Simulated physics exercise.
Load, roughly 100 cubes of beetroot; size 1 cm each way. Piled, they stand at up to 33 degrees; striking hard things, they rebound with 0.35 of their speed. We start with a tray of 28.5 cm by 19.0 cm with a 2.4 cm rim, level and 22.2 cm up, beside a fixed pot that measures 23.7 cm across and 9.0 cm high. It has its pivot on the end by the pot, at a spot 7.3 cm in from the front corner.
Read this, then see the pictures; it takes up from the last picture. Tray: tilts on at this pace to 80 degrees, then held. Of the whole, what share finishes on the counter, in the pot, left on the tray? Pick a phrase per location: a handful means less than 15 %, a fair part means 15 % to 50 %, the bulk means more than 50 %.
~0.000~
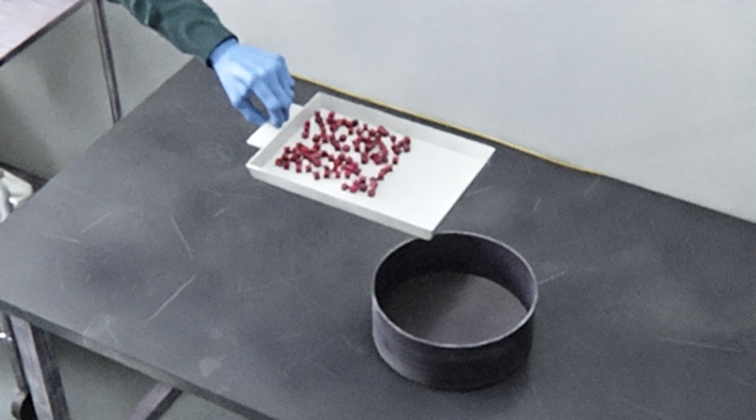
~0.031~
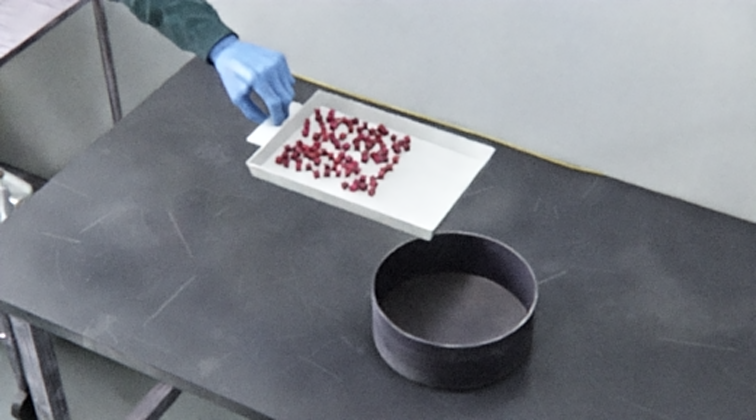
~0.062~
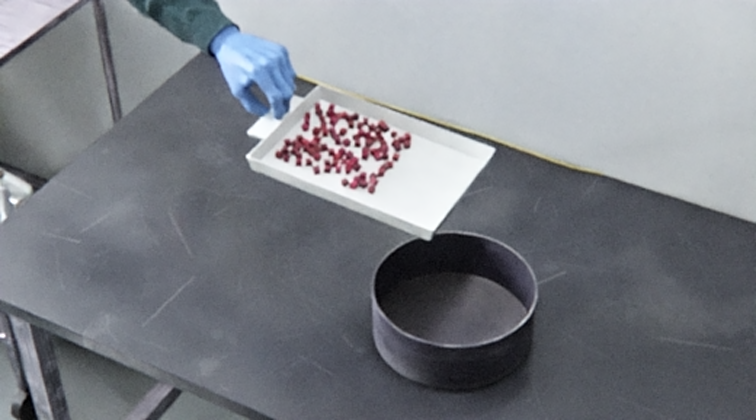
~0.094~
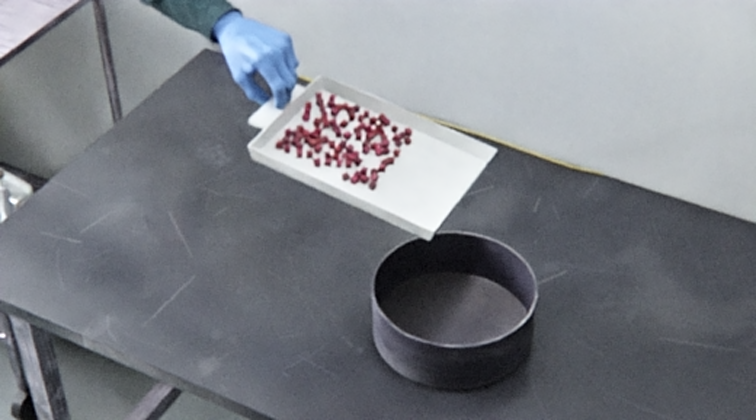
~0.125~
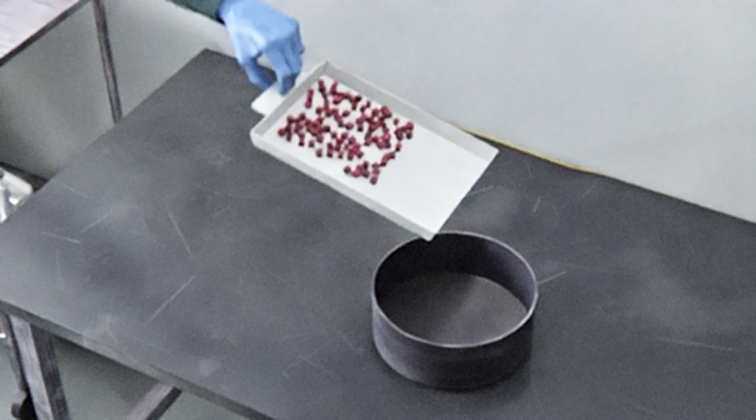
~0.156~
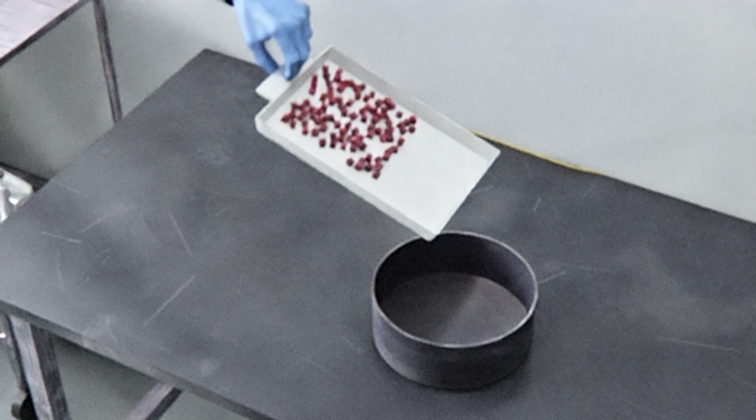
Counter: The bulk, pot: A fair part, tray: A handful.
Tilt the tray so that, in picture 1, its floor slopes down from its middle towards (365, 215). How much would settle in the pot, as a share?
Roughly 30 per cent.
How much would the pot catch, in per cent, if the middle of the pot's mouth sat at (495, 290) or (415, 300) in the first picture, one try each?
About 90 and 5 per cent.
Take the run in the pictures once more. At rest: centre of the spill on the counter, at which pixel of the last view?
(657, 370), about.
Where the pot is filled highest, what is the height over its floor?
Top level: Approx. 1.0 cm.
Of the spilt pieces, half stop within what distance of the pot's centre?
About 32 cm from the centre.
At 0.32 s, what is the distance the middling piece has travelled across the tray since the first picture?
By then it sits near 0 cm from where it began.
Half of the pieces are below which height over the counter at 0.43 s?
Some 38 cm above the counter.
After 0.32 s, tilt 51 degrees; the tray holds 100 %, the pot 0 %.
After 0.43 s, tilt 72 degrees; the tray holds 100 %, the pot 0 %.
Then, at 0.68 s, tilt 80 degrees; the tray holds 0 %, the pot 35 %.
At rest (2.0 s), counter 60 %, pot 40 %, tray 0 %.
